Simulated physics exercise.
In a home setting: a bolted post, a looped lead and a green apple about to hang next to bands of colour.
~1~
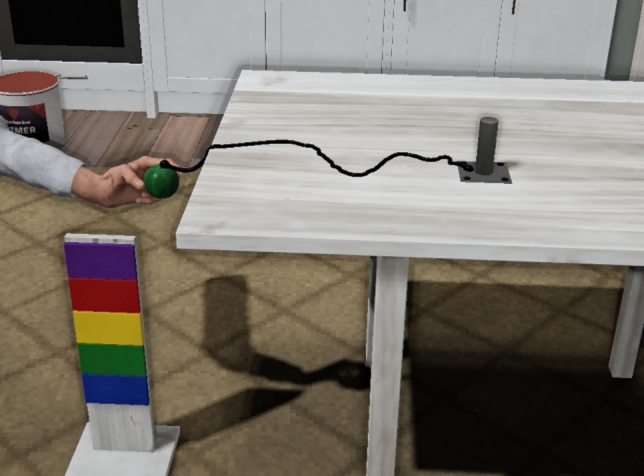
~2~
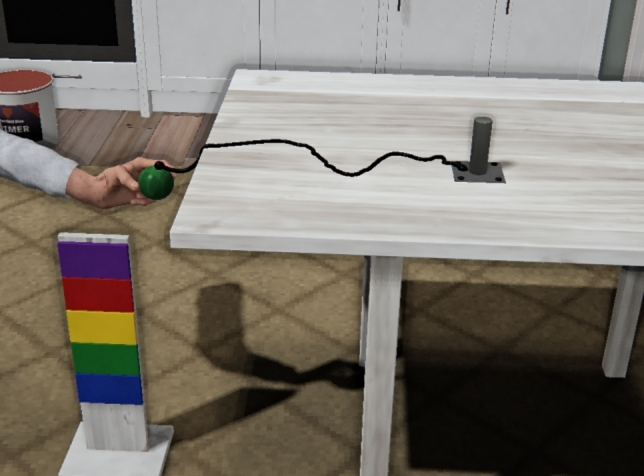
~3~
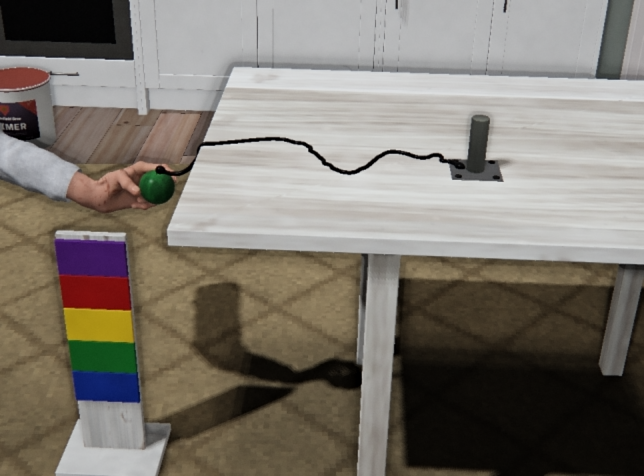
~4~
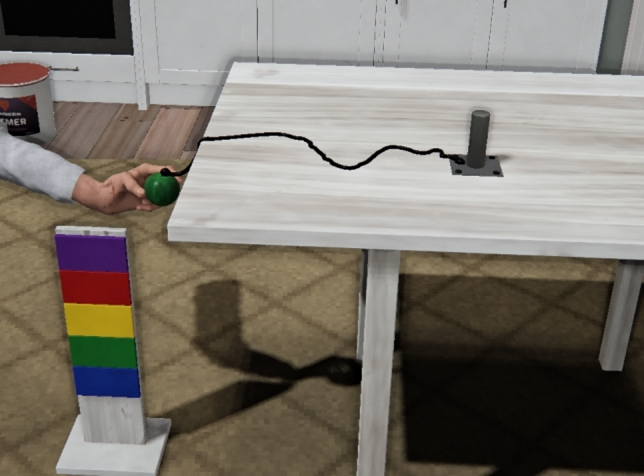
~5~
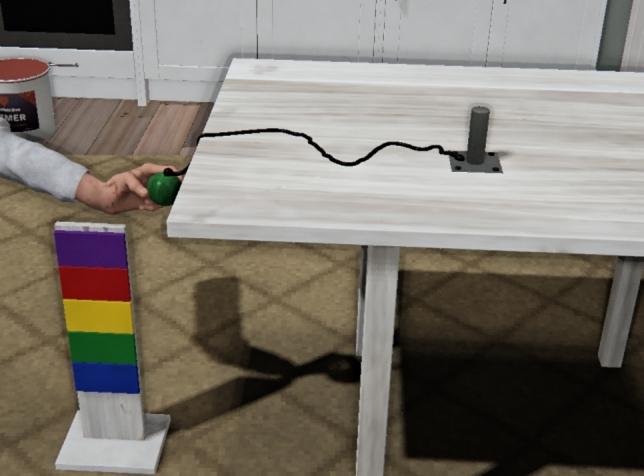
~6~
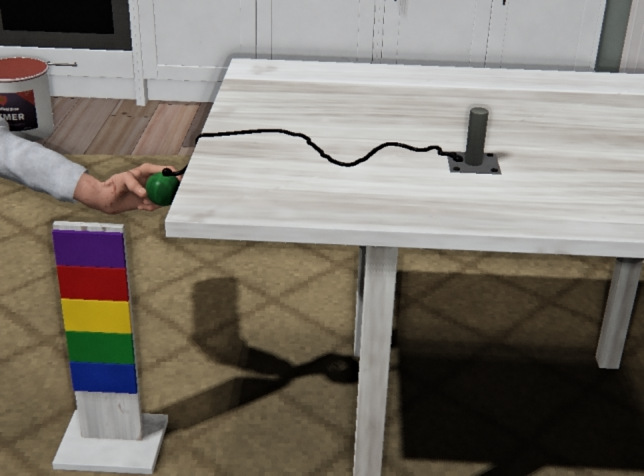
The clip shows a hand at the left holding a small green ball tied to a black cord, which lies across a white table to a metal post; the hand barely moves, shifting slightly rightward beside a striped colour board.
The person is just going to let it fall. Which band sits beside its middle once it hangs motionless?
The red band.
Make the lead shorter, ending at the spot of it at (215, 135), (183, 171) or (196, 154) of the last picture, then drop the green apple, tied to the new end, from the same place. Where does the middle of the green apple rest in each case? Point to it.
Cut 1: About (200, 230). Cut 2: About (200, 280). Cut 3: About (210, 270).
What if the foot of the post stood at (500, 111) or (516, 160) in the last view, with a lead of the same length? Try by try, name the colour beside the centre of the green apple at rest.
Result 1: Purple. Result 2: Purple.
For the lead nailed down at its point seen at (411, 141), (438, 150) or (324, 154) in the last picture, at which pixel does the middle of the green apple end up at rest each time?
It comes to rest around (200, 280), (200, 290) and (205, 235) respectively.
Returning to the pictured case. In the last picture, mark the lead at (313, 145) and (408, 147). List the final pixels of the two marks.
To (234, 143) for the first and to (384, 155) for the second.
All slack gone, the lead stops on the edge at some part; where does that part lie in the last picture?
At (289, 133).
Soon after, apple near (229, 290); level with red.
Then, apple near (197, 296); level with red.
At rest, apple near (198, 296); level with red. The lead holds its middle at red.
